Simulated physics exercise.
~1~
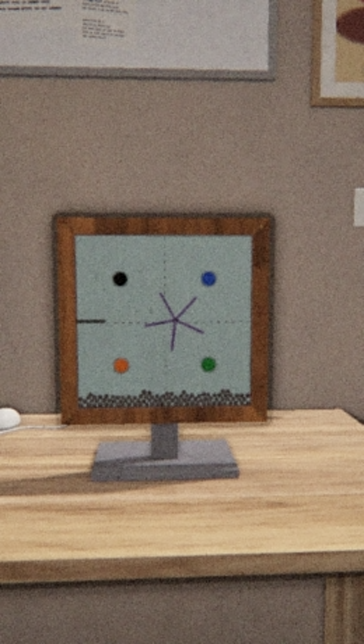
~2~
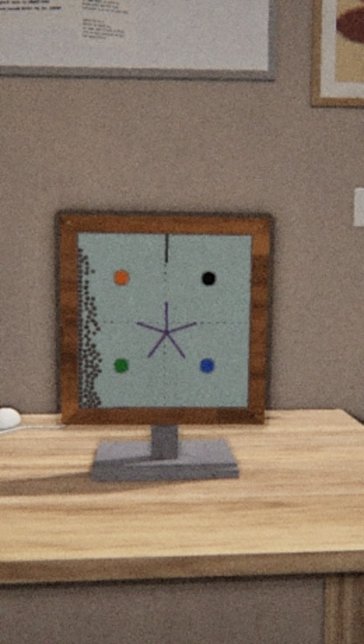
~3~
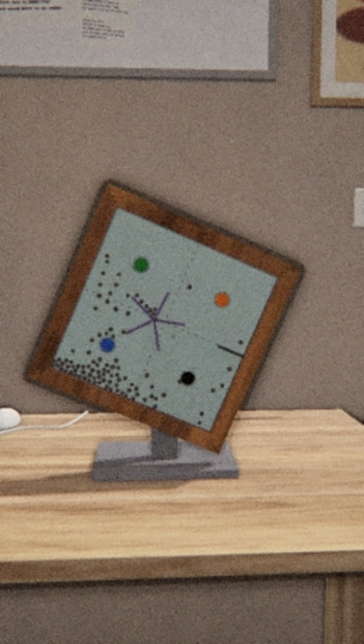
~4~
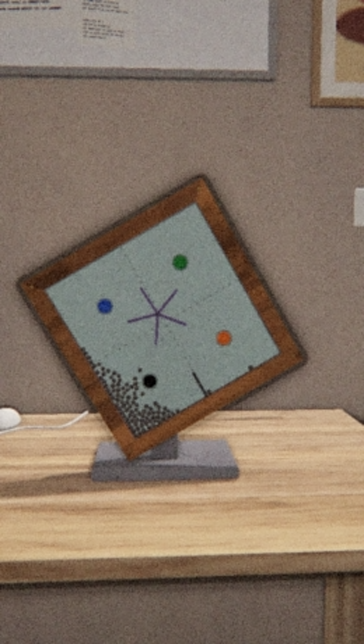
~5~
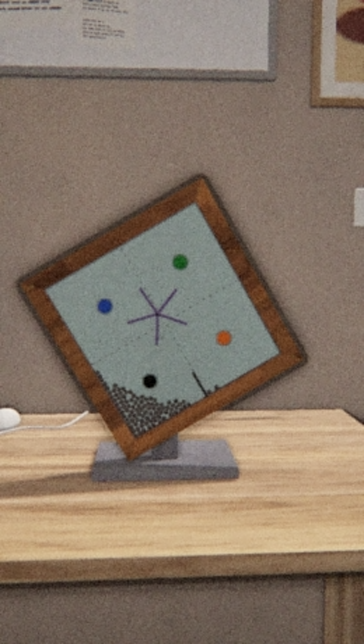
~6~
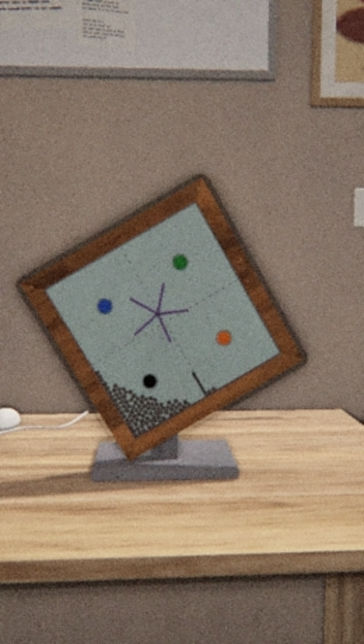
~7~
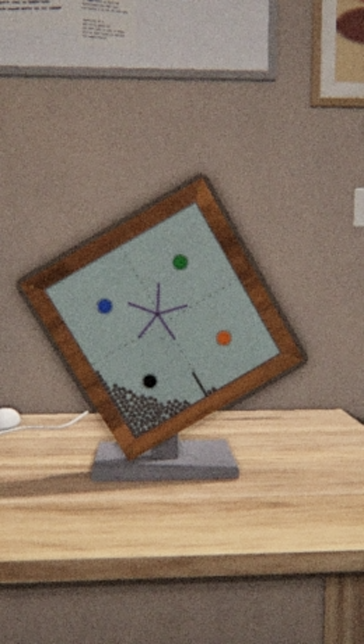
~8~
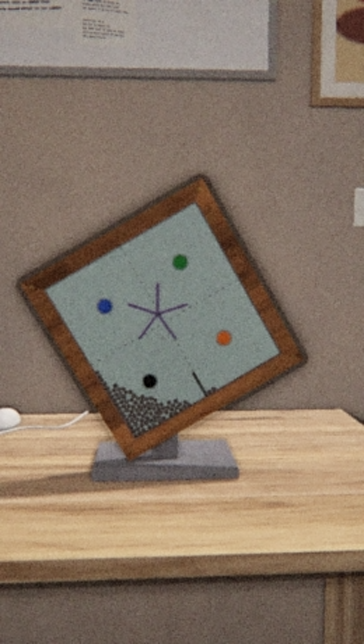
A square wooden-framed box on a grey stand turns clockwise, carrying its dark beads up the left side before they tumble past a purple five-armed piece that also turns. The box stops tilted, and the beads settle in its lowest corner, around the black sticker.
